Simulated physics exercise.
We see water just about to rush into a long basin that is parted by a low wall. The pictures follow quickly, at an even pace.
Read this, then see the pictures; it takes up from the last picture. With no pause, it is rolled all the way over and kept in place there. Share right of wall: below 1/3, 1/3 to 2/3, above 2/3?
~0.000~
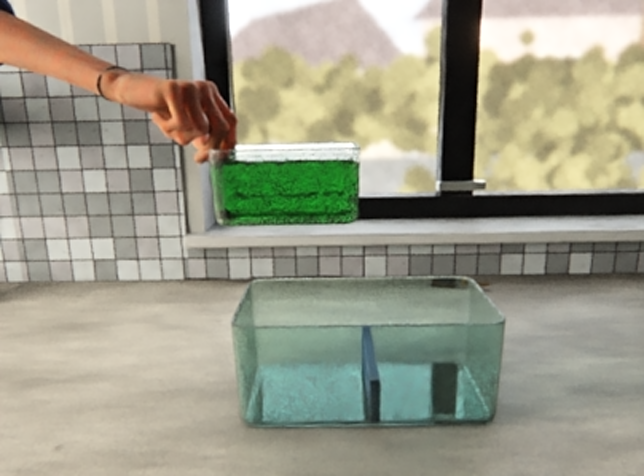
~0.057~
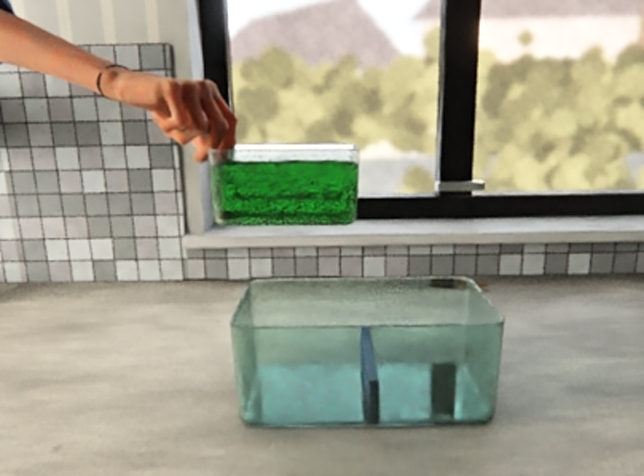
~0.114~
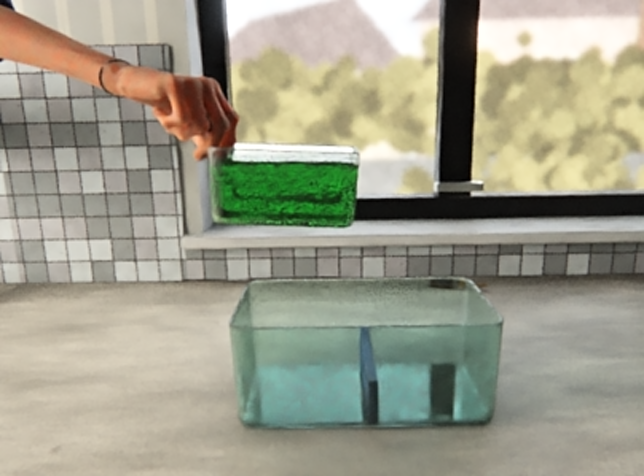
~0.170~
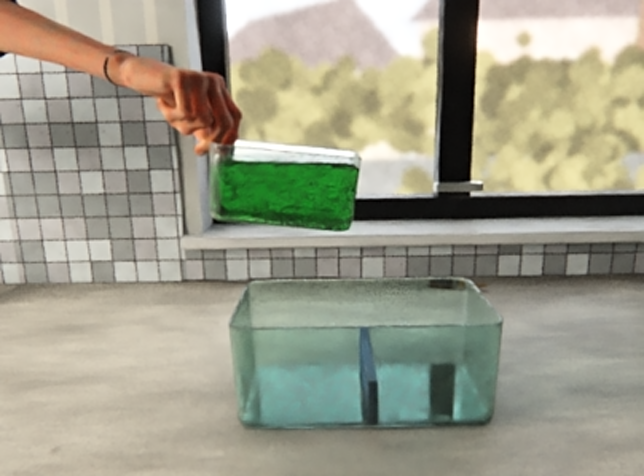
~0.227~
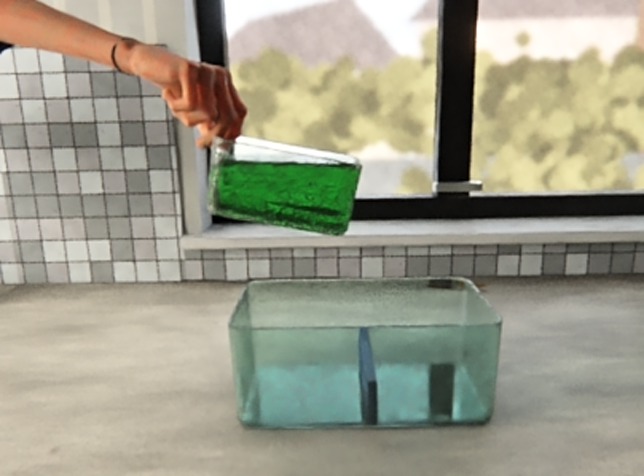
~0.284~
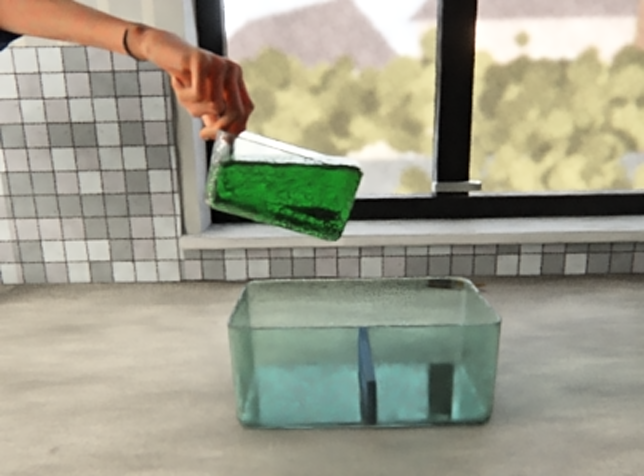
The share right of the wall lands past the two-thirds mark.
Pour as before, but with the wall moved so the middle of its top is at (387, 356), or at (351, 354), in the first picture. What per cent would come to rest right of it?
About 70 per cent on the first try, and 85 per cent on the second.
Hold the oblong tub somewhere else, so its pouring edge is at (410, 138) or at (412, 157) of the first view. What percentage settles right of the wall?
It comes to about 80 %, followed by about 80 %.
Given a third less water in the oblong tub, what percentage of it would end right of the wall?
Near 70 parts in a hundred.
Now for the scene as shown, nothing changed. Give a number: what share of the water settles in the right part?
Share approx. 80 %.
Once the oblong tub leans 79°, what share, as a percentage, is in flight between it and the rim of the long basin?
Around 40 percent.
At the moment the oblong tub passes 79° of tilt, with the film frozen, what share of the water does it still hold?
My estimate is close to 30 percent remaining.
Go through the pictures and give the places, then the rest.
Tilt 0°; pouring edge (357, 147); surface from (220, 159) to (356, 157); the long basin's rim runs from (242, 302) to (487, 299); the wall's top is at (370, 350), in the first frame.
Tilt 1°; pouring edge (357, 148); surface from (219, 159) to (355, 157), in the second frame.
Tilt 3°; pouring edge (357, 152); surface from (219, 159) to (355, 159), in the third frame.
Tilt 6°; pouring edge (358, 156); surface from (220, 158) to (356, 160), in the fourth frame.
Tilt 11°; pouring edge (359, 163); surface from (220, 159) to (357, 161), in the fifth frame.
Tilt 17°; pouring edge (360, 171); surface from (220, 160) to (358, 166); 1 per cent is over the edge, in the sixth frame.
A moment on, the oblong tub is tipped on its side and 32 per cent is still to pour, 0 is left of the wall and 30 right of it.
Next, the oblong tub is tipped right over and 4 per cent is still to pour, 11 is left of the wall and 79 right of it.
Then the oblong tub is tipped right over and 0 per cent is still to pour, 21 is left of the wall and 78 right of it.
Later the oblong tub is tipped right over and 0 per cent is still to pour, 21 is left of the wall and 78 right of it.
In the end 21 per cent lies left of the wall, 78 right of it and 2 outside.
